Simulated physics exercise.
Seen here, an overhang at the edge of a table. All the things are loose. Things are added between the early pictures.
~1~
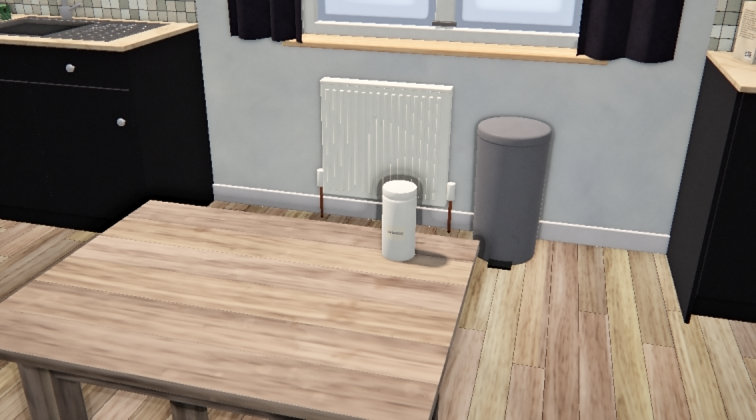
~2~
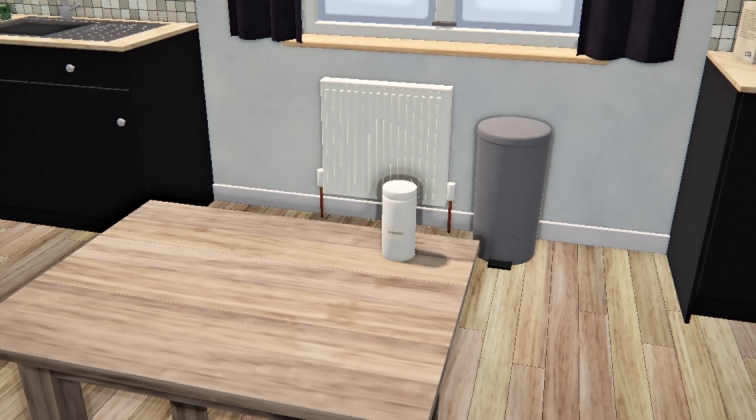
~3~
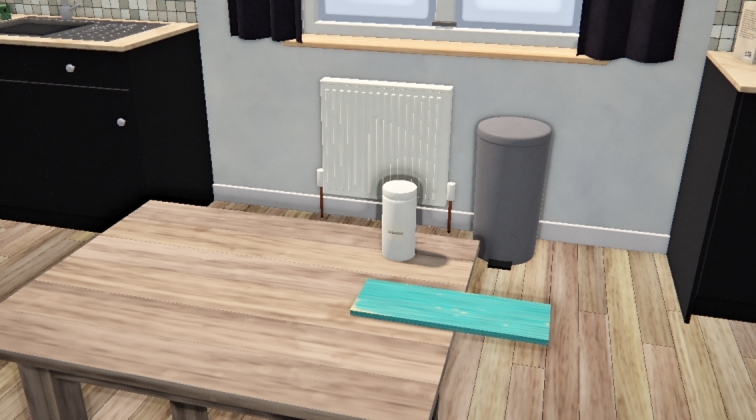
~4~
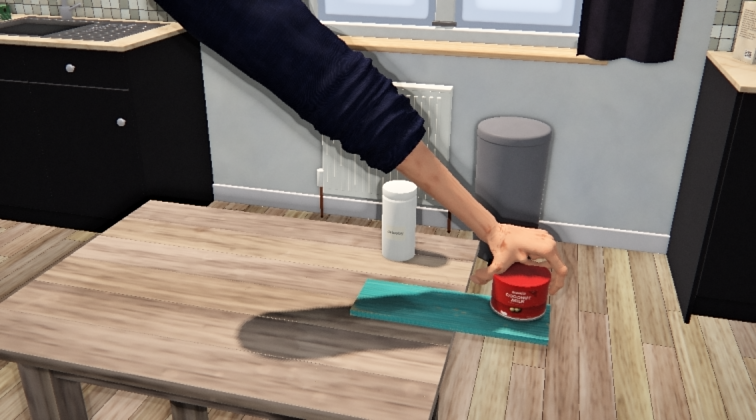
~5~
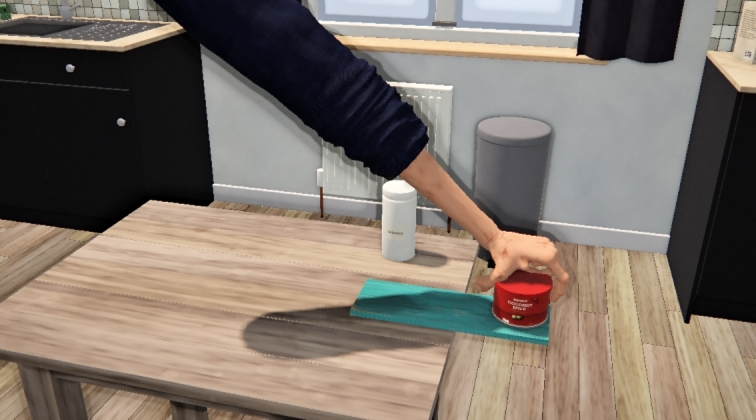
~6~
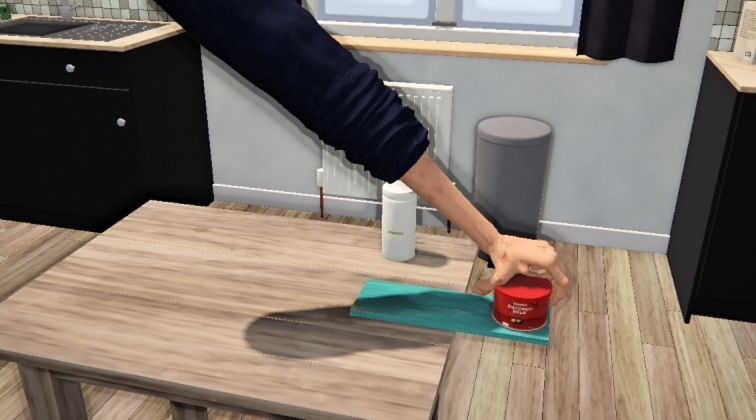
A person's arm in a dark sleeve reaches in from the upper left of a kitchen, seen from a fixed, slightly raised view over a wooden table. A white jar stands near the table's far right corner, before a pale radiator and grey bin. A teal board appears, jutting past the right edge, then the hand lowers a red tub slightly onto its outer end, still gripping it.
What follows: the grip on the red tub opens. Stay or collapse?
In the end the board tips off the edge.
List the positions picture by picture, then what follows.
In the first frame, the last thing is not in view yet; white jar (399, 221).
In the second frame, the last thing is not in view yet; white jar (399, 221).
In the third frame, the last thing is not in view yet; white jar (399, 221).
The fourth frame shows on its way; red tub (520, 289); white jar (399, 221).
The fifth frame shows on its way; red tub (522, 297); white jar (399, 221).
The sixth frame shows set down, still held; red tub (521, 300); white jar (399, 221).
Then, 0.60 s past the last view, red tub and turquoise board now down on the floor or falling.
Then, 0.80 s past the last view, things are still on the move.
Finally, down on the floor or falling, red tub and turquoise board; white jar still in place. The board goes over.
